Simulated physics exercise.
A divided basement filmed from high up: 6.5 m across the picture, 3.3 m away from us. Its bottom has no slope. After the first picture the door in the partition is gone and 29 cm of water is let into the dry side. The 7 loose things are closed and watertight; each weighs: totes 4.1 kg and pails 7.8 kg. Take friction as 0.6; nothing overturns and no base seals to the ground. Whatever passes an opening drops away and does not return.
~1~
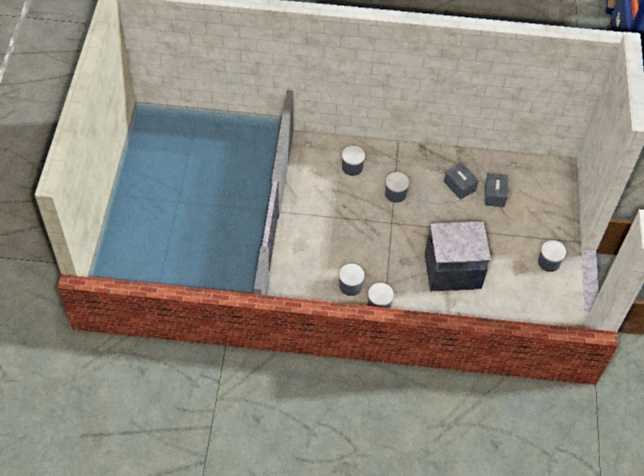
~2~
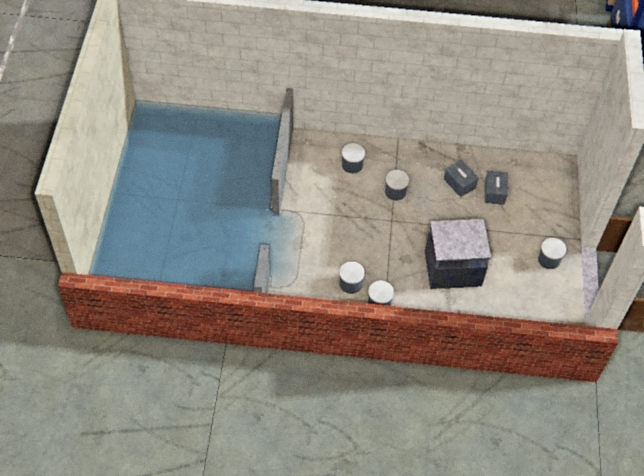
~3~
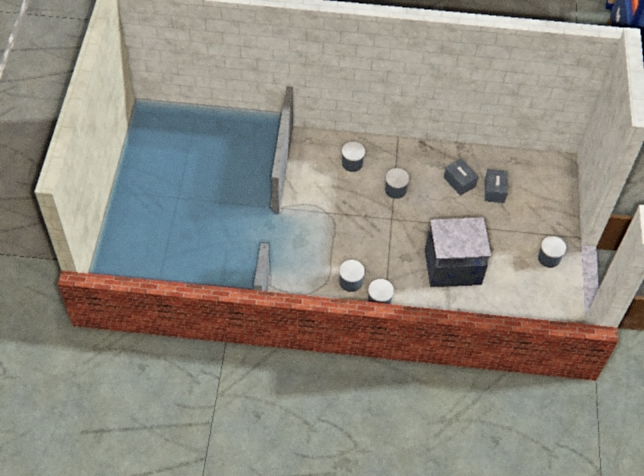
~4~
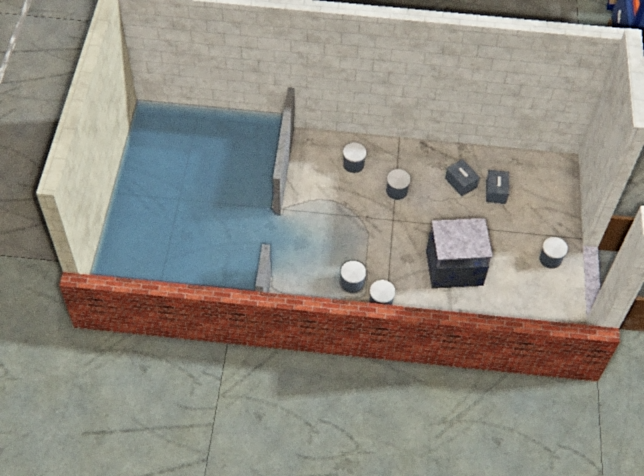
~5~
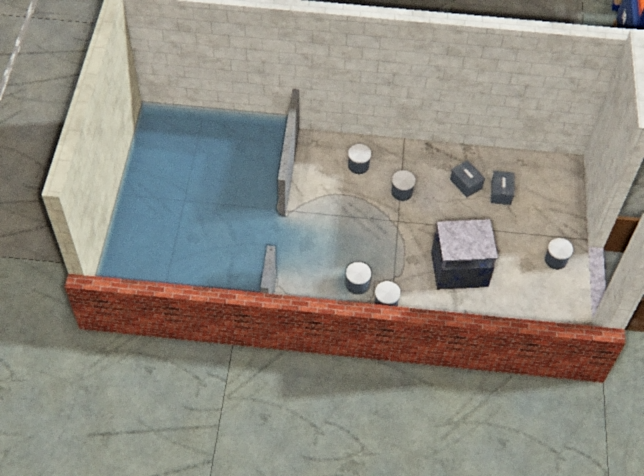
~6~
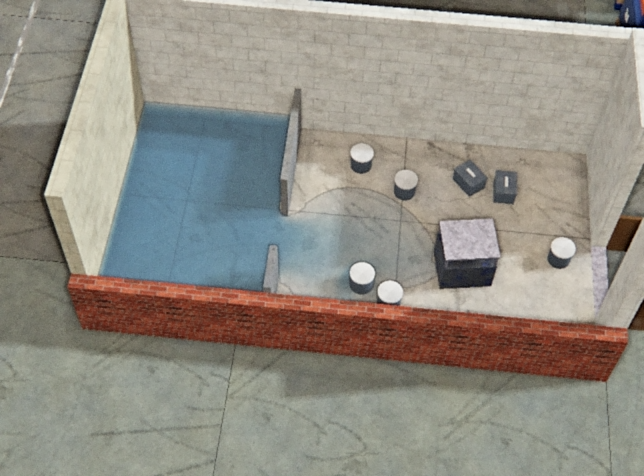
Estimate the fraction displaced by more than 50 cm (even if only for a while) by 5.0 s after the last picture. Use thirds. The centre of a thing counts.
It is between one and two thirds.
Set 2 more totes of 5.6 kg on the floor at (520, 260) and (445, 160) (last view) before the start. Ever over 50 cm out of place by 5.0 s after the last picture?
In turn: Under, less.
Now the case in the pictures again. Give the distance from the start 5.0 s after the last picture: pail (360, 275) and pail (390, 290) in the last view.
In turn: 200 cm, 200 cm.
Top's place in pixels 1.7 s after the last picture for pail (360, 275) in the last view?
Around (402, 275).
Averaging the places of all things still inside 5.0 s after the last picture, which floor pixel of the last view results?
At about (486, 225).
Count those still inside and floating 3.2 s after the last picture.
I count 3.
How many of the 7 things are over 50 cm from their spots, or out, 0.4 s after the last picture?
0 of them.
Then, 0.4 s after the last picture 0 of 7 are over 50 cm from their spots; 0 afloat.
Then, 1.7 s after the last picture 1 of 7 are over 50 cm from their spots; 1 afloat.
Then, 3.2 s after the last picture 4 of 7 are over 50 cm from their spots; 3 afloat.
Then, 5.0 s after the last picture 4 of 7 are over 50 cm from their spots, and 4 have been at some point; 2 afloat.
